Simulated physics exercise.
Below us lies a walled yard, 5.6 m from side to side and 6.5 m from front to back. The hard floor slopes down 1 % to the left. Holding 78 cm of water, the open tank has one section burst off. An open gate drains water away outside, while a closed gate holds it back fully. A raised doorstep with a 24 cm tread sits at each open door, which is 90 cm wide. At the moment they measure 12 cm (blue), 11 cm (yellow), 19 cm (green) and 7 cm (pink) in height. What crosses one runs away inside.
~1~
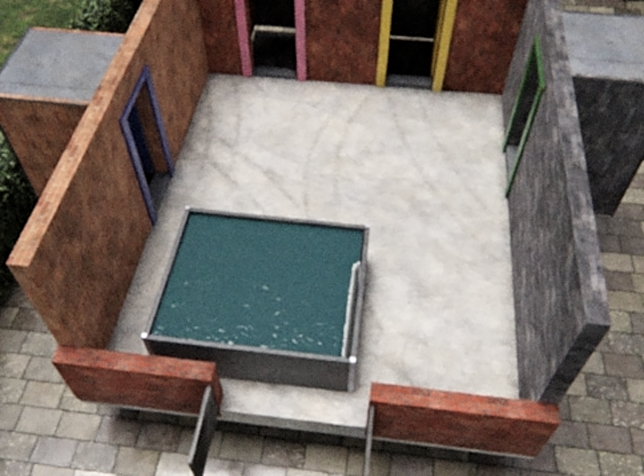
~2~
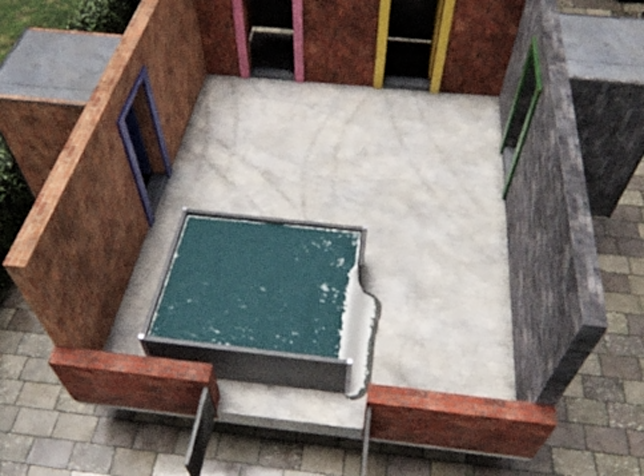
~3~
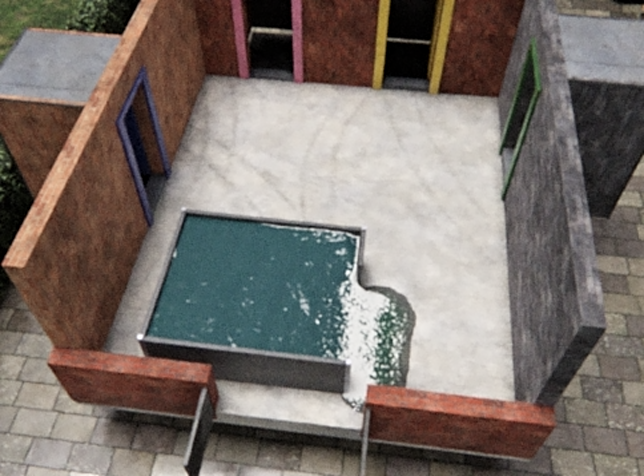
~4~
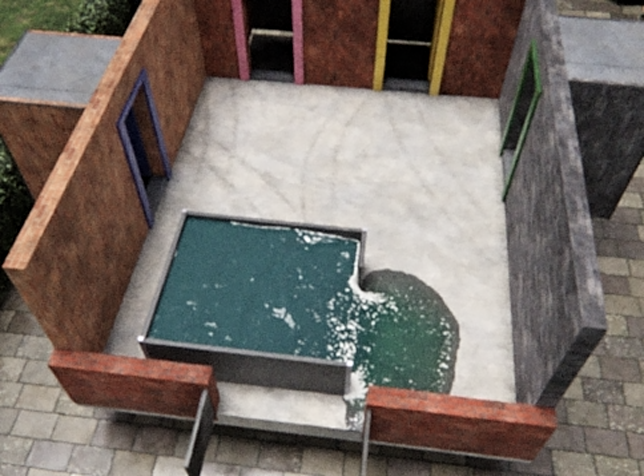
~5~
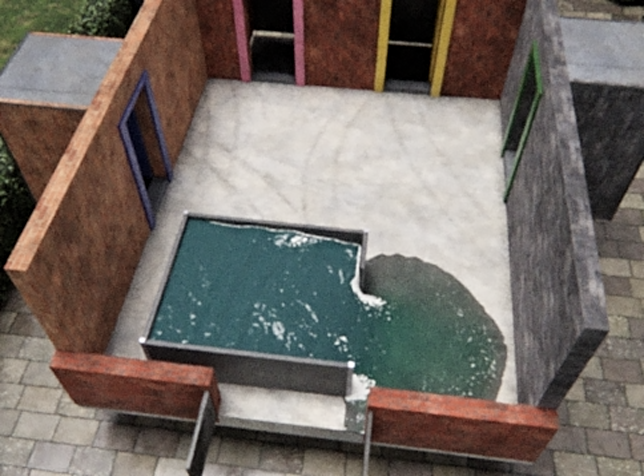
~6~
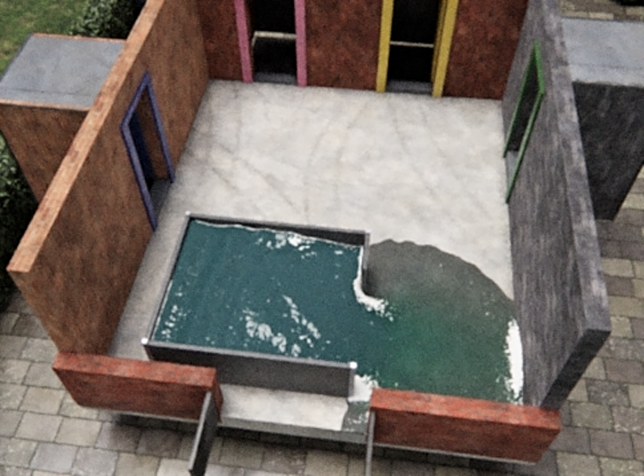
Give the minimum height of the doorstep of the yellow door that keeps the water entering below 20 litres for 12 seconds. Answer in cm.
Minimum height: About 22 cm.
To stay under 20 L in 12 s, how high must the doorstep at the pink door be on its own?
About 13.5 cm at pink.
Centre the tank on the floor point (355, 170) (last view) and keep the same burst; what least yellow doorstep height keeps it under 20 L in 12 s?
With that change, some 8.5 centimetres.
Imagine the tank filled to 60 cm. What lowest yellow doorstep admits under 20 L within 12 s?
I'd say close to 16 cm.
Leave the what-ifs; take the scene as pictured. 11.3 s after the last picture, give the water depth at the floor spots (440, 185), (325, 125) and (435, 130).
Approx. 5 / 6 / 8 cm.
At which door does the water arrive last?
Blue.
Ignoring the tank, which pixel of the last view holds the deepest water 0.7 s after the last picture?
Around (493, 430).
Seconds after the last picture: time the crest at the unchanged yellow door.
Around 2.8 s, give or take.
Then, 0.7 s after the last picture water covers 20 % of the floor, deepest (66 cm) near (493, 430); it has not reached the yellow door.
Then, 2.3 s after the last picture water covers 50 % of the floor, deepest (40 cm) near (505, 392); it has not reached the yellow door.
Then, 11.3 s after the last picture water covers 100 % of the floor, deepest (24 cm) near (149, 246); 9 cm at the yellow door, 188 litres in over its 11 cm doorstep.
At the yellow door as built, the water peaked near 26 cm, 2.9 s after the last picture.
Run again over the same 12 s with other heights there, 56 litres in over 18 cm, 10 litres over 24.5 cm. The limit of 20 litres is kept from about 22 cm up.
